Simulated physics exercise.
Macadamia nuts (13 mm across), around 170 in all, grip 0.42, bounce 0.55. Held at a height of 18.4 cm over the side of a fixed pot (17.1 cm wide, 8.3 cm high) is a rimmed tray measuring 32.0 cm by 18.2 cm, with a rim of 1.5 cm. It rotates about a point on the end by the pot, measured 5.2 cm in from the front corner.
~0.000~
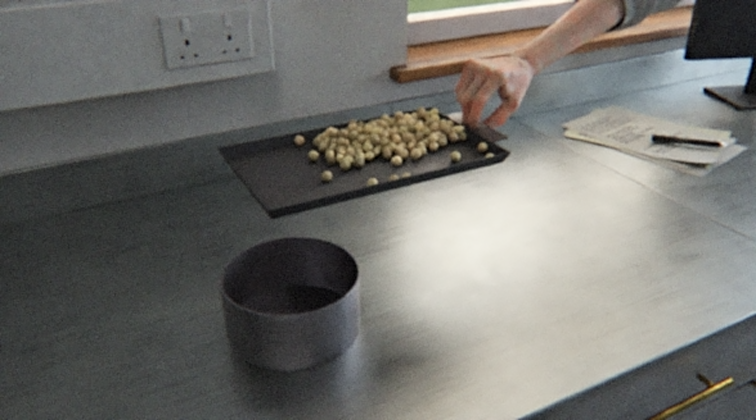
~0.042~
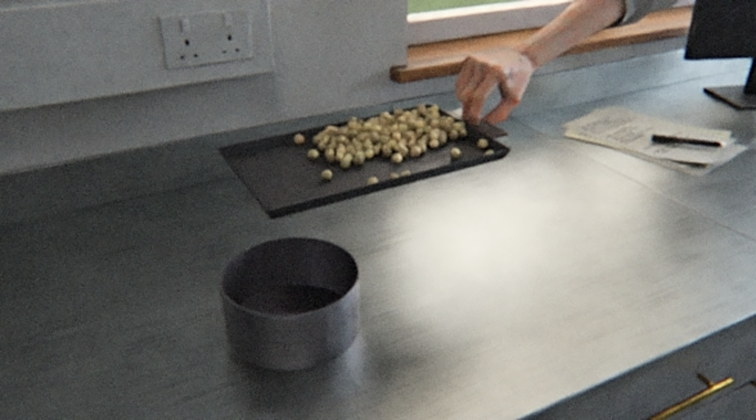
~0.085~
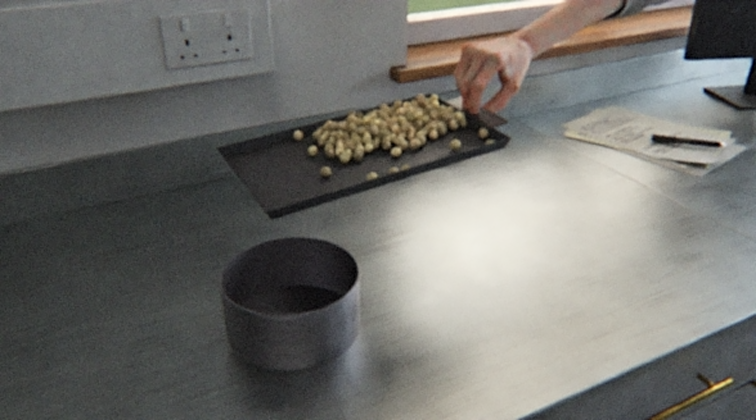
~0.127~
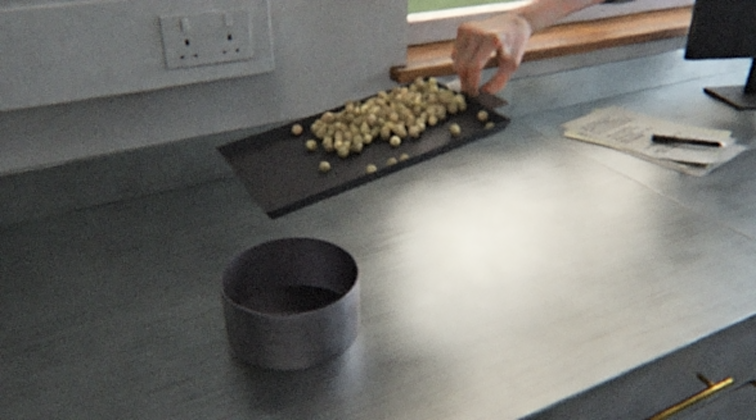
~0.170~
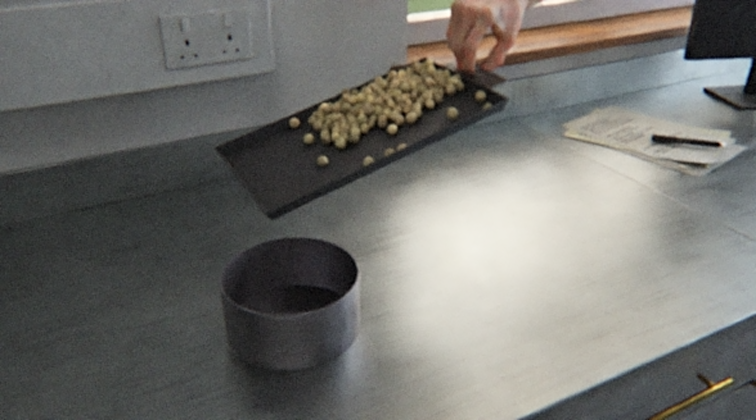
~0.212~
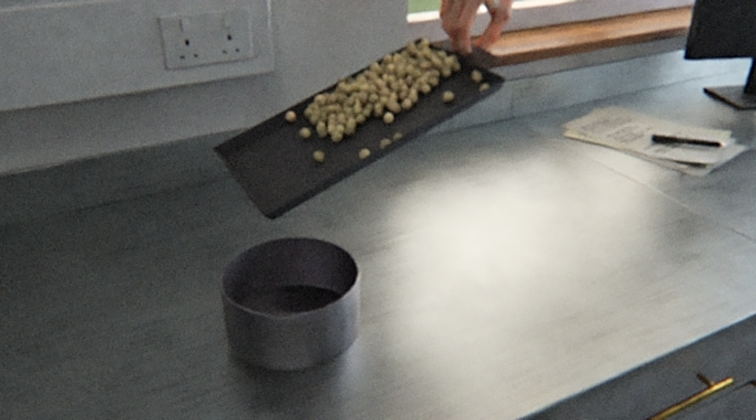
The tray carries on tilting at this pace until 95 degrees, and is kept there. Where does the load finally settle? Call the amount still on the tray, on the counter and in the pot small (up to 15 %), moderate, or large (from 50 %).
At the end, left on the tray: Small, counter: Large, pot: Small.
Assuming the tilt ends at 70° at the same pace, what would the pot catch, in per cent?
Result: Close to 5 %.
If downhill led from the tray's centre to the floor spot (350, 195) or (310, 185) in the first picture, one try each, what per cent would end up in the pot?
The share comes to about 30 in a hundred, then about 10 in a hundred.
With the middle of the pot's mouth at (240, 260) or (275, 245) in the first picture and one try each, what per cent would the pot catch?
I'd say some 20 per cent for the first and some 0 per cent for the second.
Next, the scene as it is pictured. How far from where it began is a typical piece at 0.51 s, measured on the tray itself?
Displacement on the tray: Roughly 10 cm.
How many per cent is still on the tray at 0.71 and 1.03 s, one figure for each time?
In turn: 25, 0.
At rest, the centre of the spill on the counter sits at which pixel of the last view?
The middle of the spill sits at roughly (67, 382).
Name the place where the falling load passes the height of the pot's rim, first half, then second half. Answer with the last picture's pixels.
First near (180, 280), then at (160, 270).
After 0.51 s, tilt 56 degrees; the tray holds 100 %, the pot 0 %.
After 0.71 s, tilt 81 degrees; the tray holds 25 %, the pot 0 %.
After 1.03 s, tilt 95 degrees; the tray holds 0 %, the pot 5 %.
In the end, at 1.9 s, tray 0 %, counter 95 %, pot 5 %.
